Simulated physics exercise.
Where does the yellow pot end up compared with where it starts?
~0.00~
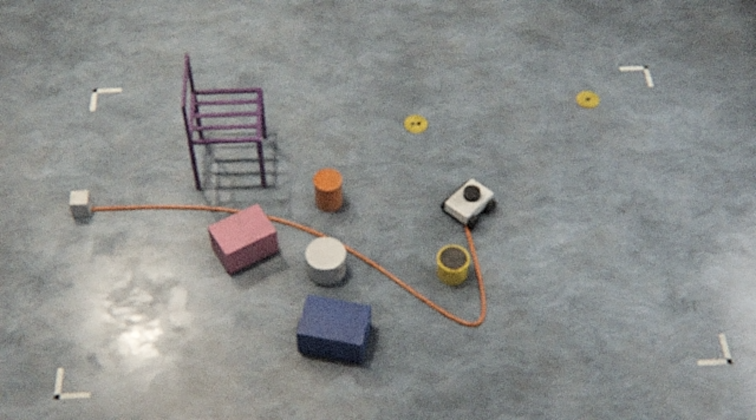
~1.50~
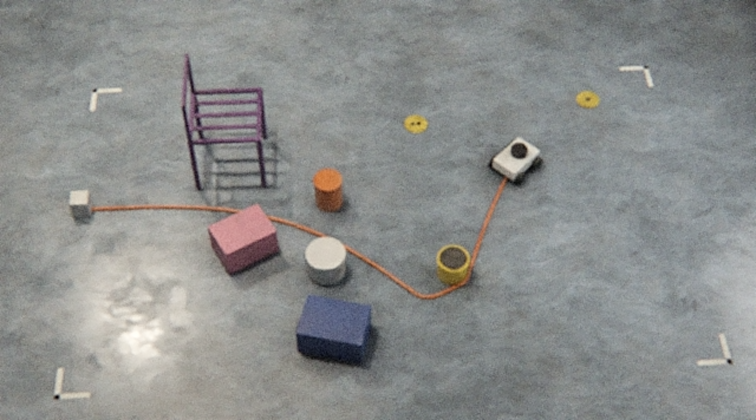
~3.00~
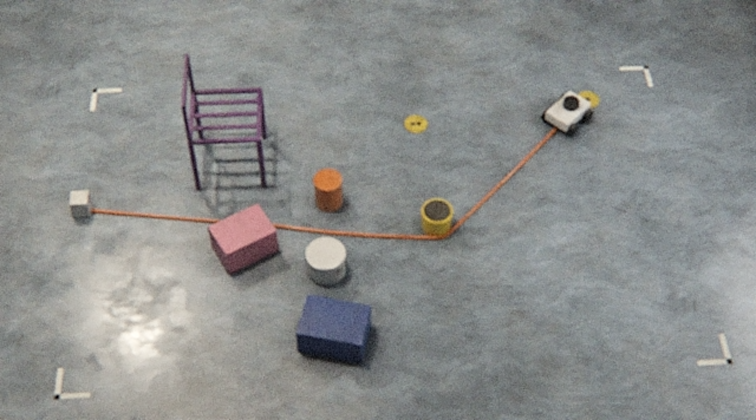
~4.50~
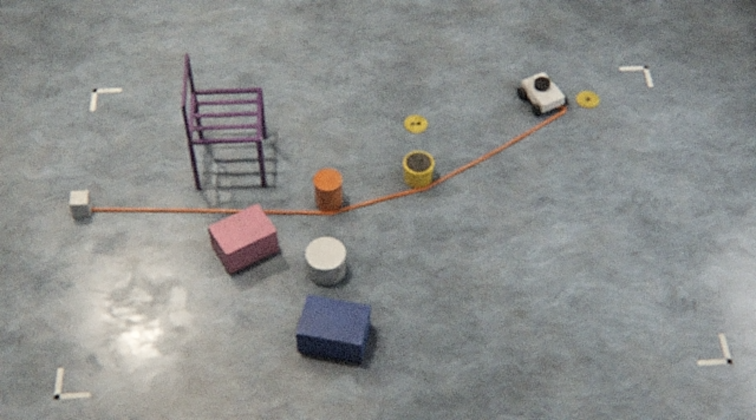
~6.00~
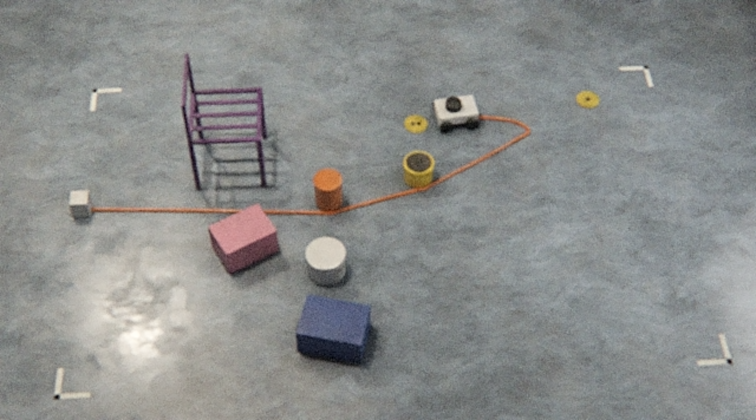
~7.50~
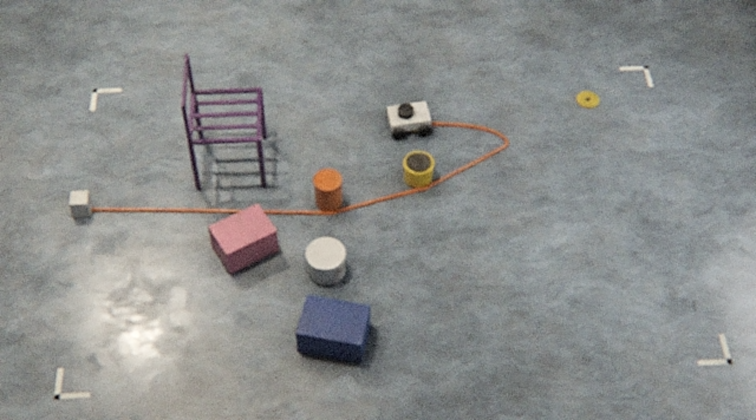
It ends up clearly away from its starting place, farther up and a little to the left, standing upright just below the cart.
